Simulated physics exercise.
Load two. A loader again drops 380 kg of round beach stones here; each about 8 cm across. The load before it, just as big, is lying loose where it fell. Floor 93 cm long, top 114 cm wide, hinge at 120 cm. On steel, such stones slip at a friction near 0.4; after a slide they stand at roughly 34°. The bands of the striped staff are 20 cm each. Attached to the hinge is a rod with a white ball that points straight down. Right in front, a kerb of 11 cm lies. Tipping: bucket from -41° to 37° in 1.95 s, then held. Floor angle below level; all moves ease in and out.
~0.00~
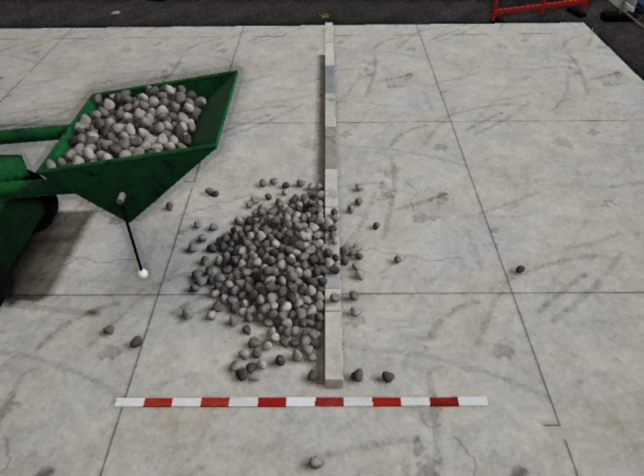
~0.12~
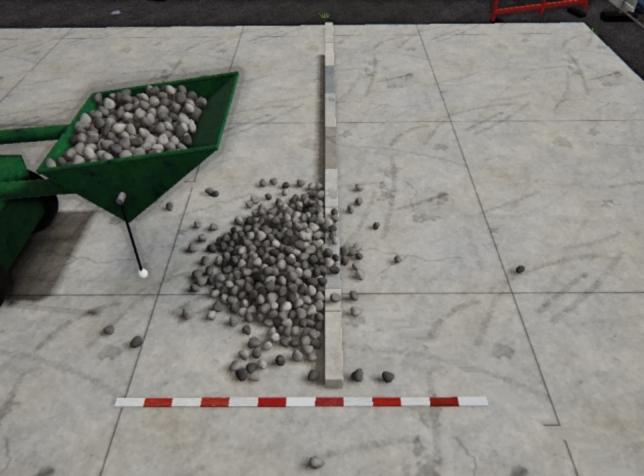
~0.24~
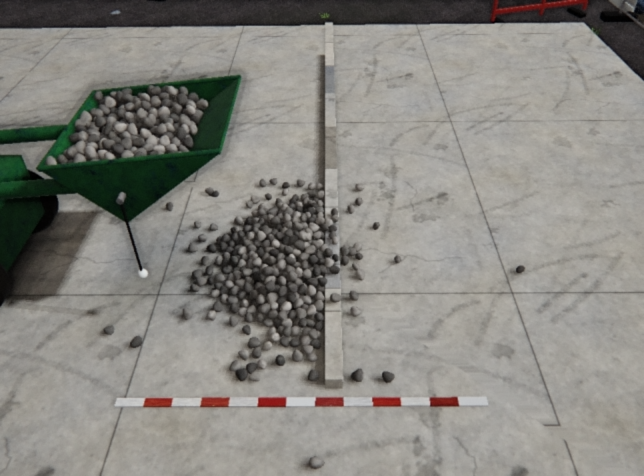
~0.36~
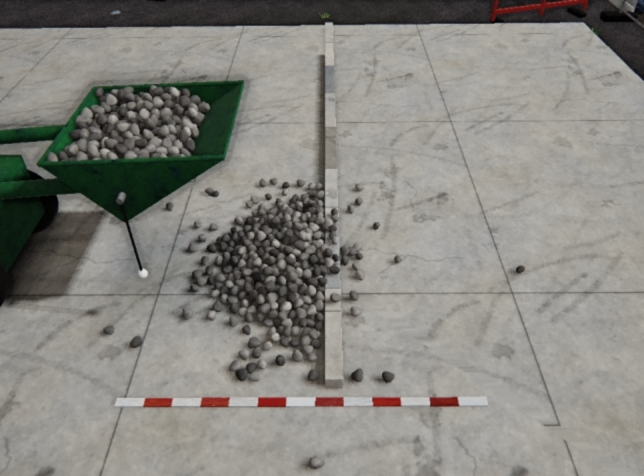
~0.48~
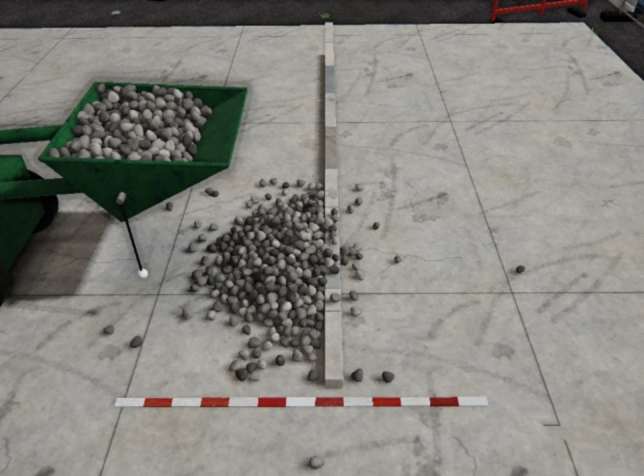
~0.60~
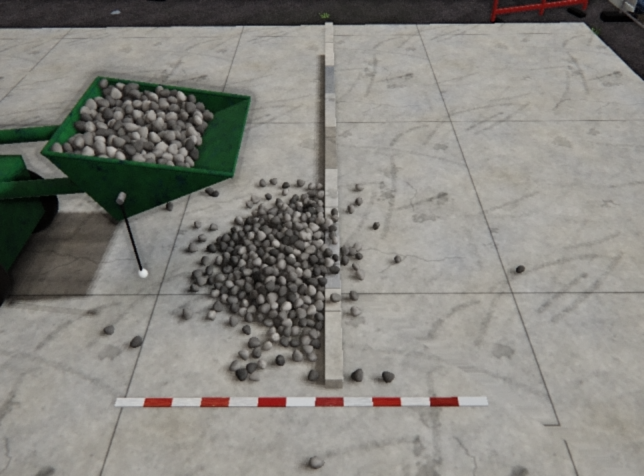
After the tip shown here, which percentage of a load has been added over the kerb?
Roughly 6 out of 100.
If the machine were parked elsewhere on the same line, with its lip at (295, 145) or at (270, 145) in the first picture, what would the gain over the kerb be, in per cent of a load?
The first would add around 70 per cent, the second around 45 per cent.
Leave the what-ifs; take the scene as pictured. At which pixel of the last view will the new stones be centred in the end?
The middle lies near (272, 253) in the last picture.
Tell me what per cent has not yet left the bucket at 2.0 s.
25 %.
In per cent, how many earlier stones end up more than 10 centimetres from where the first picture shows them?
About 20 %.
After 1.5 s the floor is at 25°; in per cent of one load, 98 in the bucket, 99 on this side of the kerb, 4 over the kerb; the foremost stones are at (388, 251).
After 2.0 s the floor is at 37°; in per cent of one load, 27 in the bucket, 170 on this side of the kerb, 4 over the kerb; the foremost stones are at (388, 251).
After 2.4 s the floor is at 37°; in per cent of one load, 0 in the bucket, 195 on this side of the kerb, 5 over the kerb; the foremost stones are at (390, 246).
After 5.1 s the floor is at 37°; in per cent of one load, 0 in the bucket, 191 on this side of the kerb, 9 over the kerb; the foremost stones are at (411, 274). Net gain over the kerb, 6.
